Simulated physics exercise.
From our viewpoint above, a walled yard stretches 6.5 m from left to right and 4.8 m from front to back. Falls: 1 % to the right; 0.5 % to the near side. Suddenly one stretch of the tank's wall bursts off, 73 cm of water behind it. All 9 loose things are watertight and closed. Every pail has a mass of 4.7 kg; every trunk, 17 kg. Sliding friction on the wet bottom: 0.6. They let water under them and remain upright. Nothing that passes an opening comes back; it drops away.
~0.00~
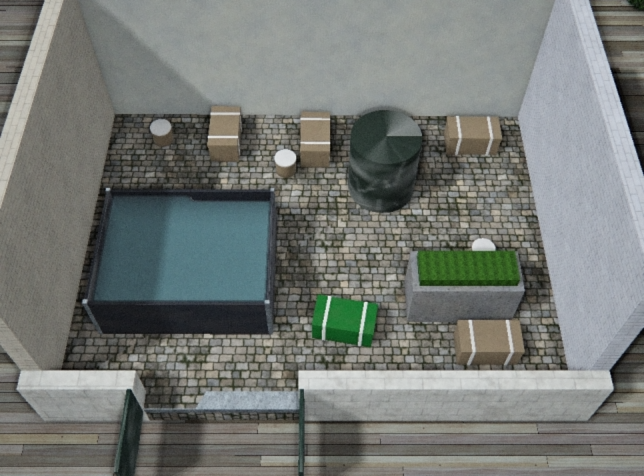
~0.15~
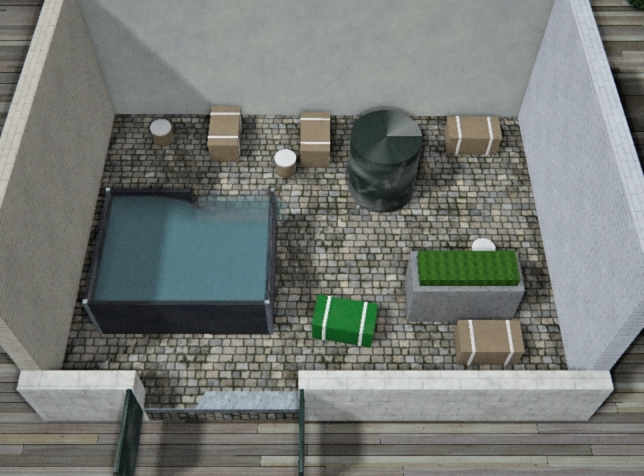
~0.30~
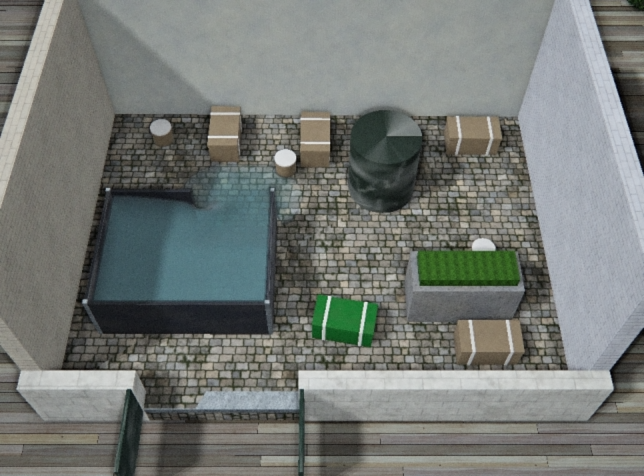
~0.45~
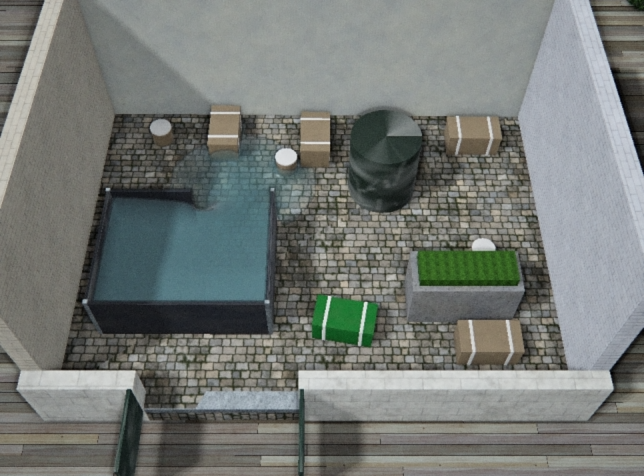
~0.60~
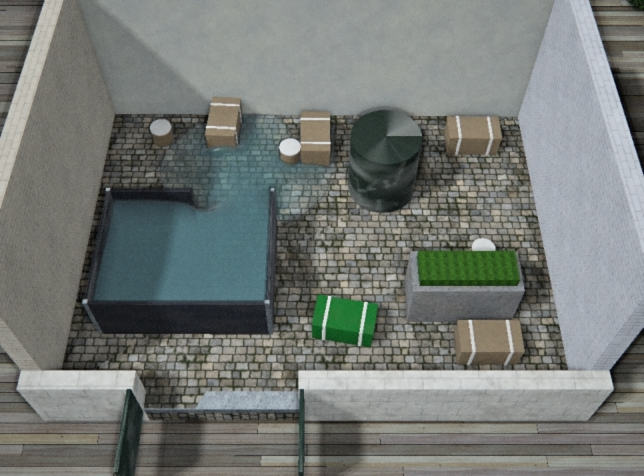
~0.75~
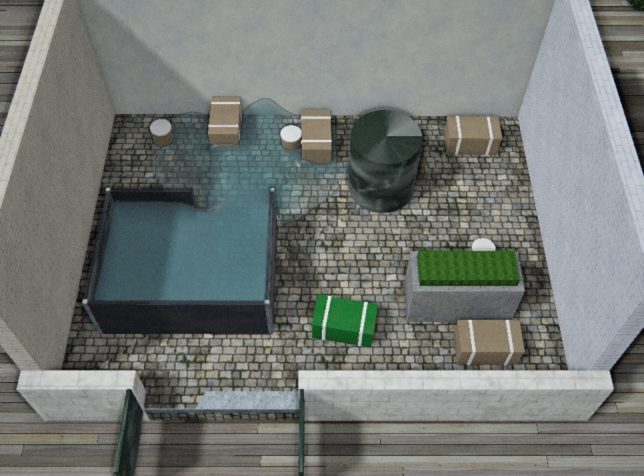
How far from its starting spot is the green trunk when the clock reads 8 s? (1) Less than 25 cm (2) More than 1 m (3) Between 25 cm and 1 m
Answer: 3.
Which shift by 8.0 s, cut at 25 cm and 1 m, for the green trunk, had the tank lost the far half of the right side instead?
The answer: The green trunk is taken far off.
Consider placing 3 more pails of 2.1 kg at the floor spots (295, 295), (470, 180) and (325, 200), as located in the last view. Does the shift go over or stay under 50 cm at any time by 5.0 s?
Note, same order as listed: Inside the limit, beyond the limit, beyond the limit.
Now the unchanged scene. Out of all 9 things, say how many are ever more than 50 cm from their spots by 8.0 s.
That comes to 9.
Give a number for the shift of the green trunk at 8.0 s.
60 centimetres.
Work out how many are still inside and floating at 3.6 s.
The count is 4.
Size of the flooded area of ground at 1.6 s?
Near 11.5 m2 in all.
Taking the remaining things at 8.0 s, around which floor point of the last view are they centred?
The centre sits near (351, 275).
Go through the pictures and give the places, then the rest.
The green trunk at (345, 314) rests on the ground; water covers 3.7 m2; 0 of 9 have shifted, in the first picture.
The green trunk at (345, 314) rests on the ground; 4.4 m2 under water; 0 of 9 have shifted, in the second picture.
The green trunk at (345, 314) rests on the ground; water covers 5.4 m2; 0 of 9 have shifted, in the third picture.
The green trunk at (345, 314), on the bottom; water covers 6.5 m2; 0 of 9 have shifted, in the fourth picture.
The green trunk at (345, 314), on the bottom; water covers 7.6 m2; 2 of 9 have shifted, in the fifth picture.
The green trunk at (345, 314) rests on the ground; 8.4 m2 under water; 2 of 9 have shifted, in the sixth picture.
After 1.6 s the green trunk is near (345, 314), 0.0 m from its start, aground; 0 of 9 are out; 2 afloat.
After 3.6 s the green trunk is near (345, 314), 0.0 m from its start, aground; 0 of 9 are out; 4 afloat.
After 5.6 s the green trunk is near (345, 314), 0.0 m from its start, aground; 0 of 9 are out; 7 afloat.
After 8.0 s the green trunk is near (334, 273), 0.6 m from its start, afloat; 0 of 9 are out; 9 afloat.
